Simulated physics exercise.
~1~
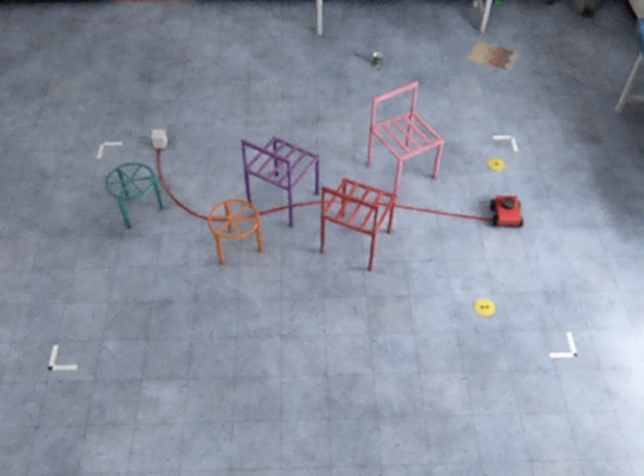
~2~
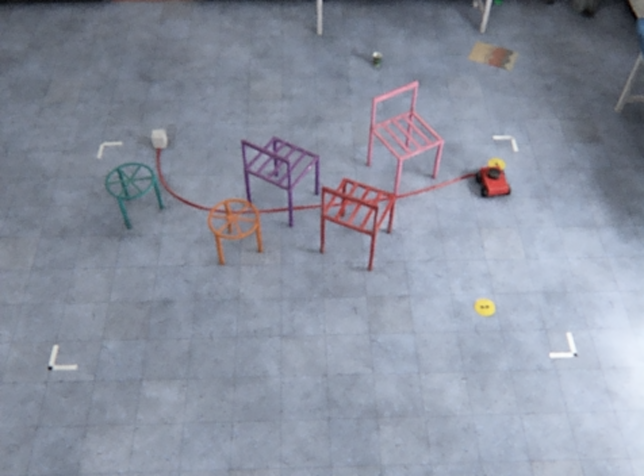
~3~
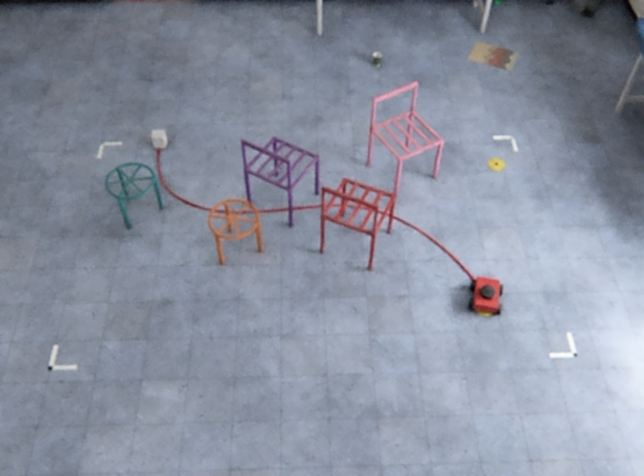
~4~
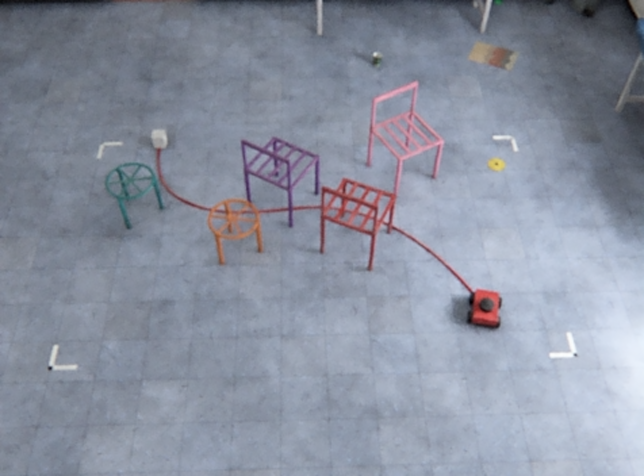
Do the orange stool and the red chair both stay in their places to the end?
Yes, the orange stool and the red chair both keep their places while the cart moves with its lead.
Small red cart trailing a lead past three chairs and two stools, driving up to one yellow mark, then down to another.
